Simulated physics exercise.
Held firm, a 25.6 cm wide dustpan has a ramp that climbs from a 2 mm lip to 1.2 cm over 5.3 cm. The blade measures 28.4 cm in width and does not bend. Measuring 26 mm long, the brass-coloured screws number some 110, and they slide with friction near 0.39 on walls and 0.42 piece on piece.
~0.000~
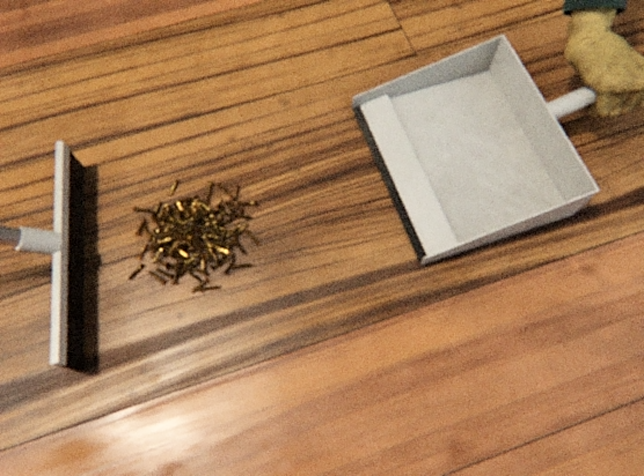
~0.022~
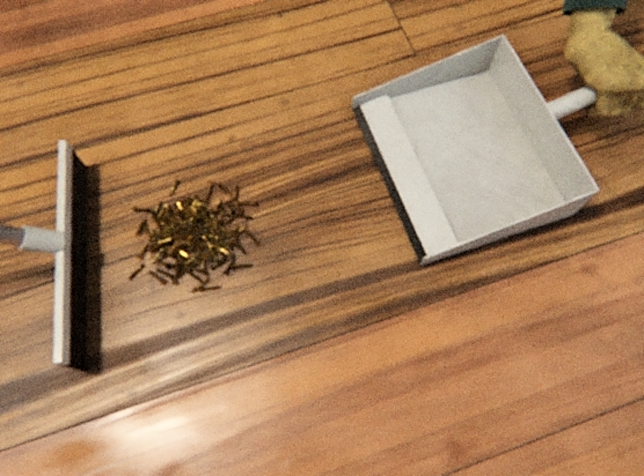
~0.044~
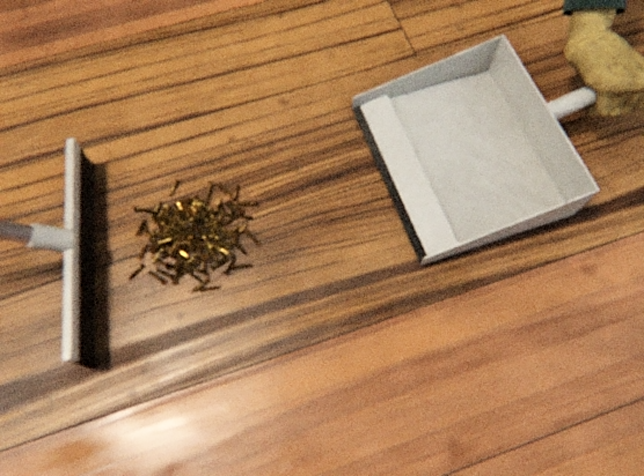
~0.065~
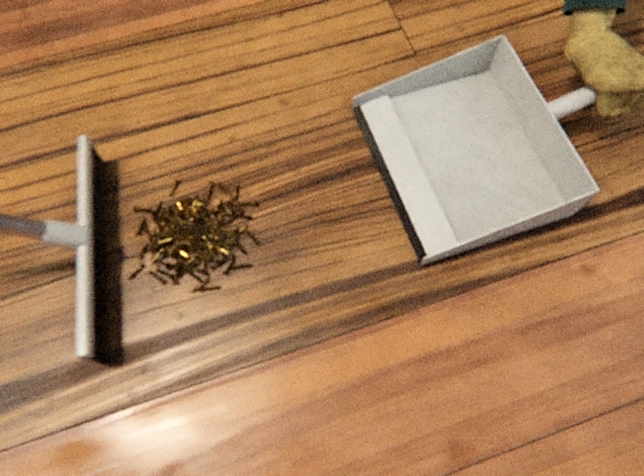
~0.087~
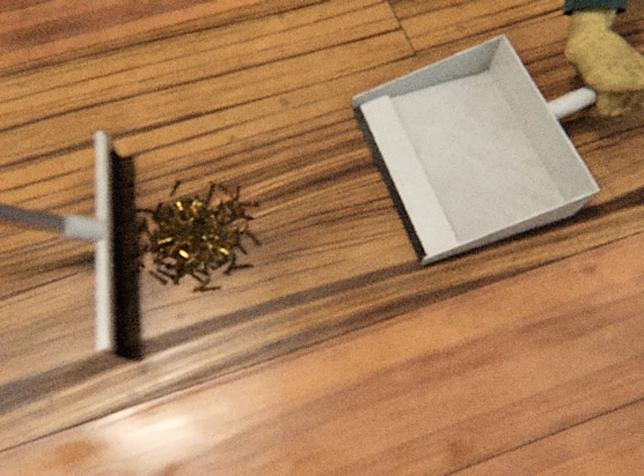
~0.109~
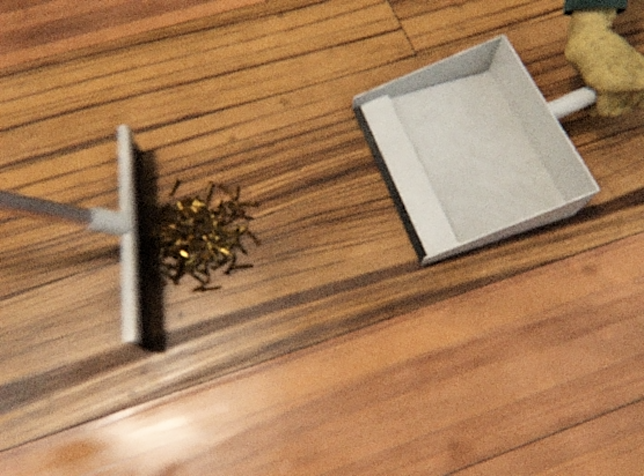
On a wooden floor, a blade slides right into brass-coloured screws while a gloved hand holds a dustpan.
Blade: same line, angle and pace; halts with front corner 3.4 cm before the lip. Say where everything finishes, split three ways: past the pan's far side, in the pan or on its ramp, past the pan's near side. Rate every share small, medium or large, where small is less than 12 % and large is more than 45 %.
Ratings - far side: Small; pan: Large; near side: Small.
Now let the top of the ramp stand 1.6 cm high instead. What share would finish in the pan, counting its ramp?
Something like 65 per cent, ramp included.
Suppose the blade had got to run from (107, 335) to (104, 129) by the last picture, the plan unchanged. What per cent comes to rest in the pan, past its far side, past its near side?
Per cent by place - pan 25, far side 5, near side 0.
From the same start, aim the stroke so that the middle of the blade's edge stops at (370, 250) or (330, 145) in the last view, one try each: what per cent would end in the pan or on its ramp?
Roughly 55 % and 55 %.
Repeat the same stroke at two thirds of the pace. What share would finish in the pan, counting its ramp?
Share: About 35 %.
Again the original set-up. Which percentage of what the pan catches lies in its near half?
Some 60 per cent.
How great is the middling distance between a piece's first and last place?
I'd say close to 32 cm.
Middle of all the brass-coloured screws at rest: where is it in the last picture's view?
Centre at rest, approx.: (437, 178) px.
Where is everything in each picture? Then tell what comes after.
The first picture shows blade from (60, 362) to (64, 149), moved 0.0 cm, 0 of the pieces shifted so far; middle of the pieces at (193, 231); pan at (470, 155).
The second picture shows blade from (63, 361) to (67, 148), moved 0.3 cm, 0 of the pieces shifted so far; middle of the pieces at (193, 231).
The third picture shows blade from (72, 358) to (74, 146), moved 1.3 cm, 0 of the pieces shifted so far; middle of the pieces at (193, 231).
The fourth picture shows blade from (86, 354) to (86, 143), moved 2.9 cm, 0 of the pieces shifted so far; middle of the pieces at (193, 231).
The fifth picture shows blade from (107, 348) to (104, 139), moved 5.2 cm, 0 of the pieces shifted so far; middle of the pieces at (193, 231).
The sixth picture shows blade from (133, 340) to (126, 133), moved 8.0 cm, 6 of the pieces shifted so far; middle of the pieces at (193, 231); pan at (471, 155). Its pace works out near 1.36 m/s.
After 0.22 s, middle of the blade 18 cm from the lip; 0 % over the lip, far side 0 %, near side 0 %.
After 0.30 s, middle of the blade 8 cm from the lip; 0 % over the lip, far side 0 %, near side 0 %.
After 0.51 s, middle of the blade 6 cm from the lip; 80 % over the lip, far side 0 %, near side 5 %.
By 1.5 s all is still; far side 0 %, pan 75 %, near side 5 %, in front of the lip or behind the blade 20 %.
